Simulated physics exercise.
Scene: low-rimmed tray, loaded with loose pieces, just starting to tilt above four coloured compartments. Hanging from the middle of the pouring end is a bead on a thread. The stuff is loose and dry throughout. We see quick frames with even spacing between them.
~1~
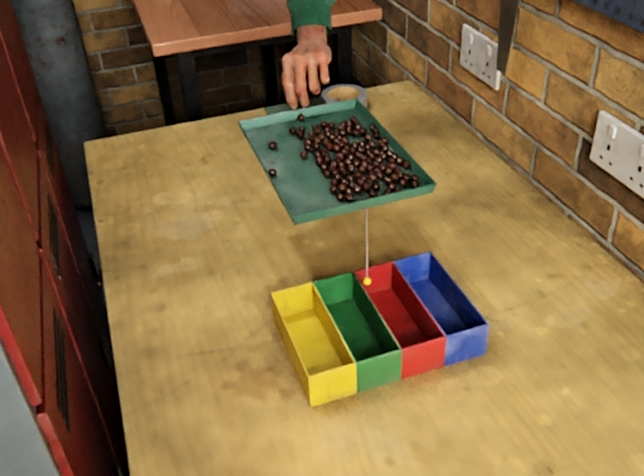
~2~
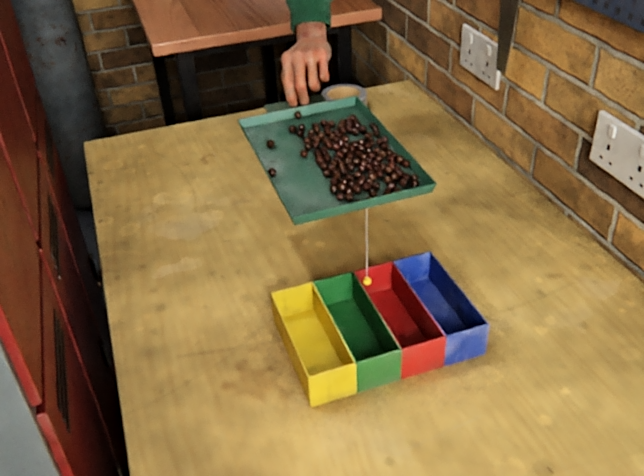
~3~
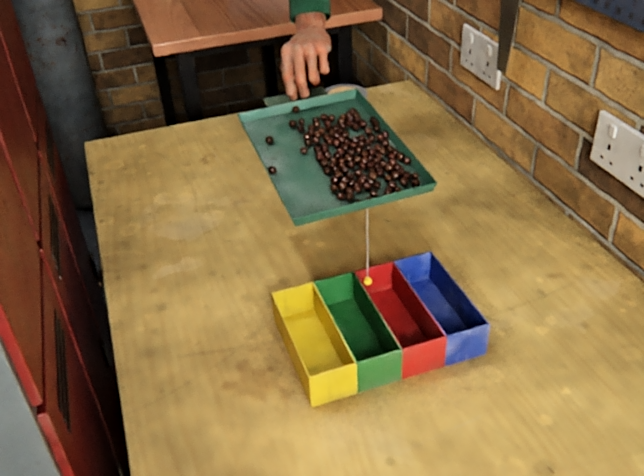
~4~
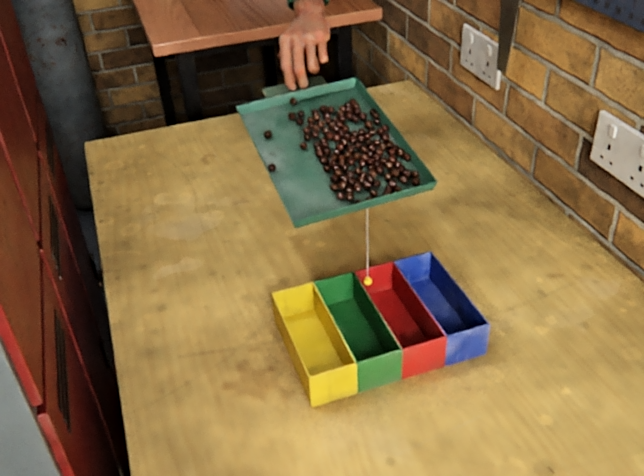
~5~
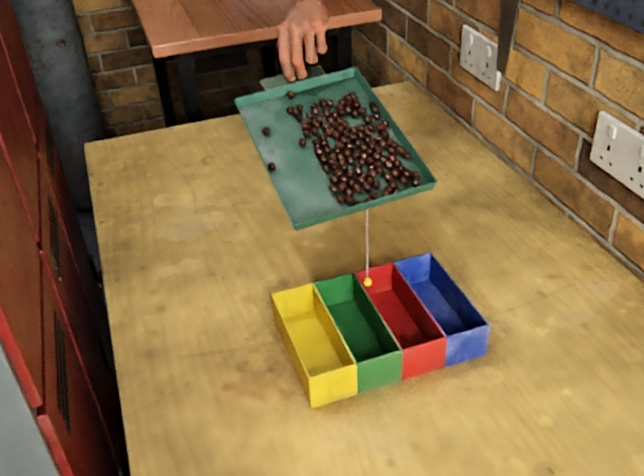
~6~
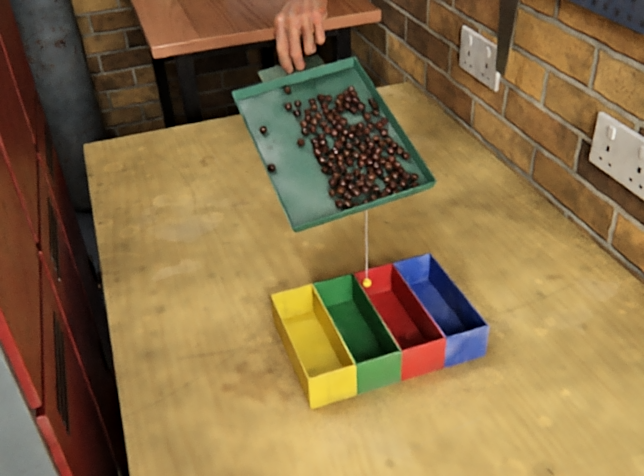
A hand in a green sleeve holds the far edge of a green low-rimmed tray above a pale wooden table, seen from above, with brick wall and sockets at right and red cabinets at left. Brown chocolate balls cover the tray, a yellow bead hangs below, and yellow, green, red and blue compartments sit beneath. The hand steadily raises the far edge, tilting the tray toward its near left corner.
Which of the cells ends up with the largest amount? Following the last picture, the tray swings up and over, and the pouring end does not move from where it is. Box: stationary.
The yellow cell ends up with the largest amount.
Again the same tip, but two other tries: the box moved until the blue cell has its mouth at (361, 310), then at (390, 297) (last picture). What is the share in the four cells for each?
The first comes to 100 percent and the second to 90 percent.
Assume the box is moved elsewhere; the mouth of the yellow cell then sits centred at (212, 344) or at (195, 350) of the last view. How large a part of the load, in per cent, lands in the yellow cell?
That makes 0 per cent, followed by 0 per cent.
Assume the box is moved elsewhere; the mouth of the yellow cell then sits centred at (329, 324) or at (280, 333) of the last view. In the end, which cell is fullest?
So the first one goes to yellow and the second to green.
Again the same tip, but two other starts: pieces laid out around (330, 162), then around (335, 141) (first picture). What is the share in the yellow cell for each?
First case: Some 60 %; second case: Some 60 %.
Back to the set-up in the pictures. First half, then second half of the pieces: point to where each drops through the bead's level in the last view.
About (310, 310) to begin with, then about (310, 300).
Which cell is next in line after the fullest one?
The answer here is green.
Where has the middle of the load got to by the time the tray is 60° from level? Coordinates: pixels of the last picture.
I'd put it at about (323, 217).
Soon after the last picture, tray tipped steeply; about two thirds on the tray; a small part in the yellow cell; a stray few in the green cell; about a quarter falling or outside the box.
A little later, tray tipped right over; a stray few on the tray; about half in the yellow cell; about a quarter in the green cell; a stray few in the red cell; about a quarter falling or outside the box.
Later still, tray tipped past a quarter turn; about two thirds in the yellow cell; about a quarter in the green cell; a stray few in the red cell; a small part falling or outside the box.
At rest, tray tipped past a quarter turn; about two thirds in the yellow cell; about a quarter in the green cell; a stray few in the red cell; none in the blue cell; a small part outside the box.
